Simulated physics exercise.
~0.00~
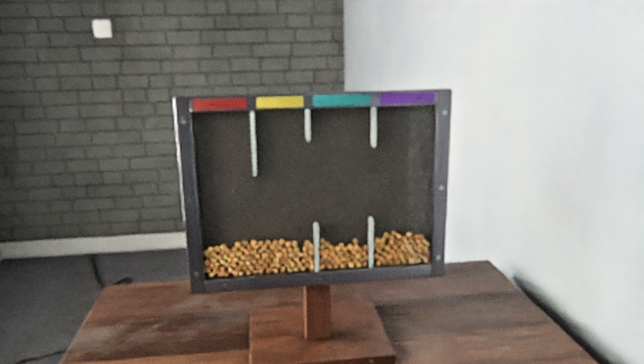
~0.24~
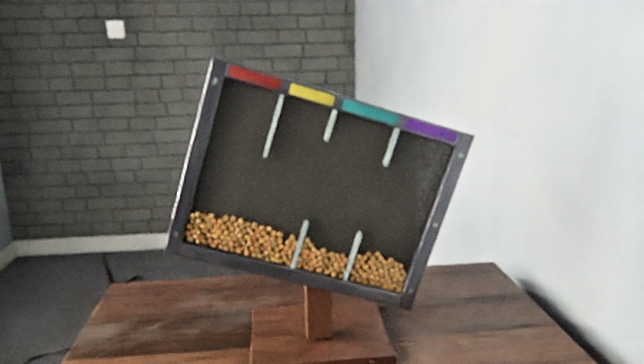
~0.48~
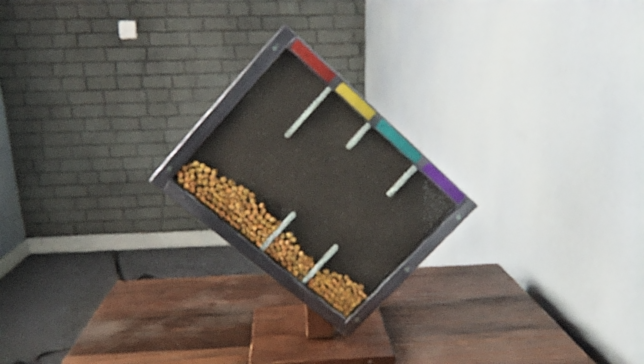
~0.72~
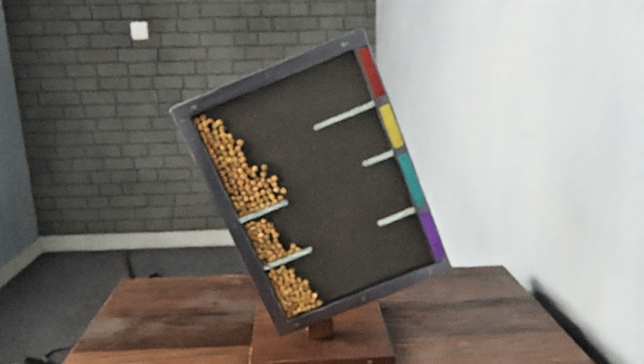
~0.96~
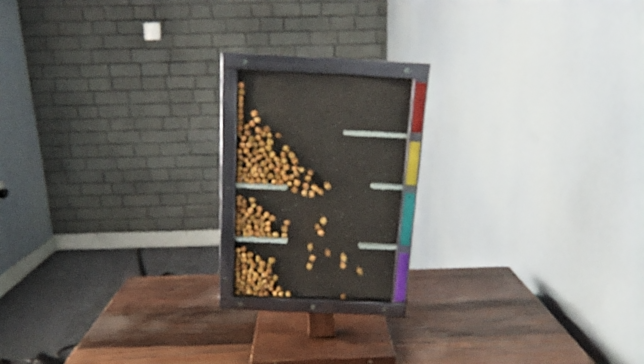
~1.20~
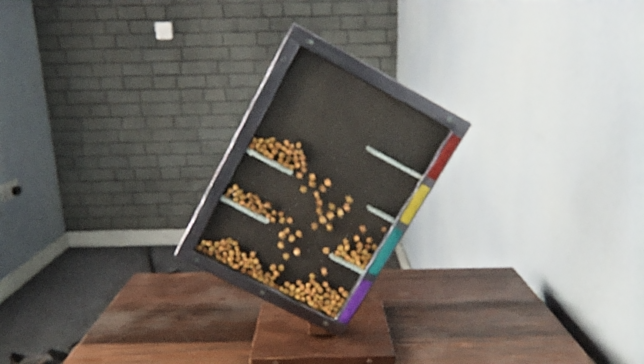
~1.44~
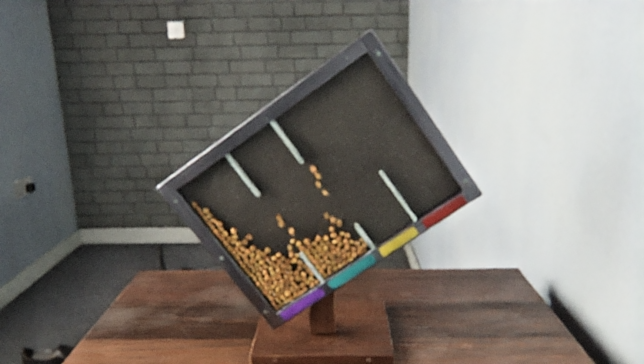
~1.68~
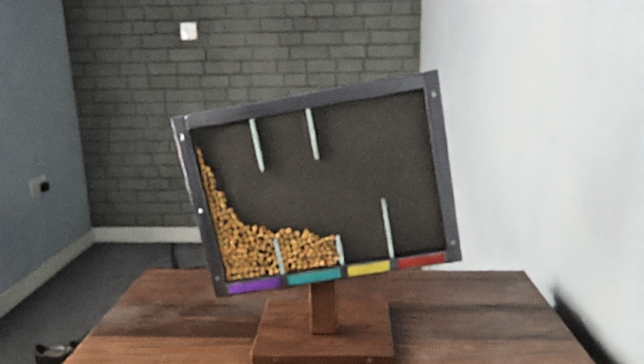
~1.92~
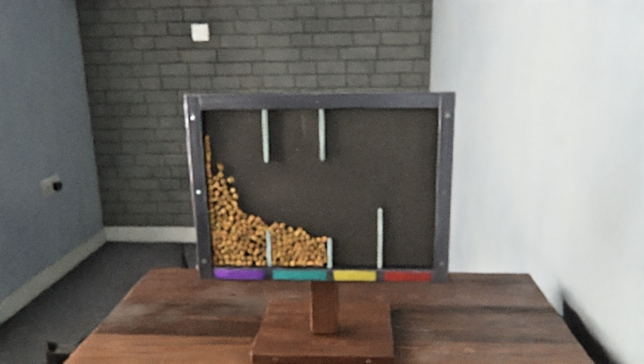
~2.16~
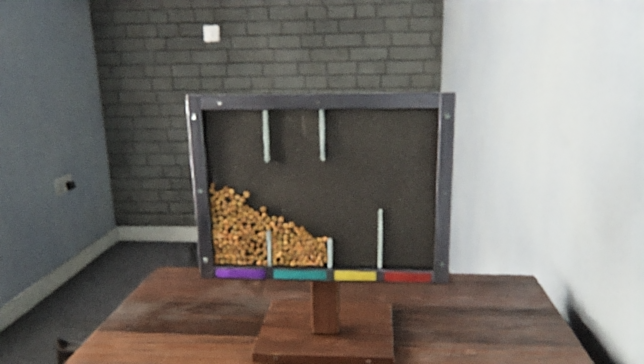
A dark-framed flat box, partly filled with small tan wooden beads, stands on a post on a wooden table before a grey brick wall, seen from the front with a slight sideways drift. Red, yellow, turquoise and purple strips line its top, with pale dividers inside. The box tips clockwise, and the beads slope against its left side. Past upright on its end, beads spill off the lower dividers and tumble toward the coloured edge. Turned fully upside down, it stops, and the beads settle heaped over purple and turquoise at left, leaving yellow and red empty.
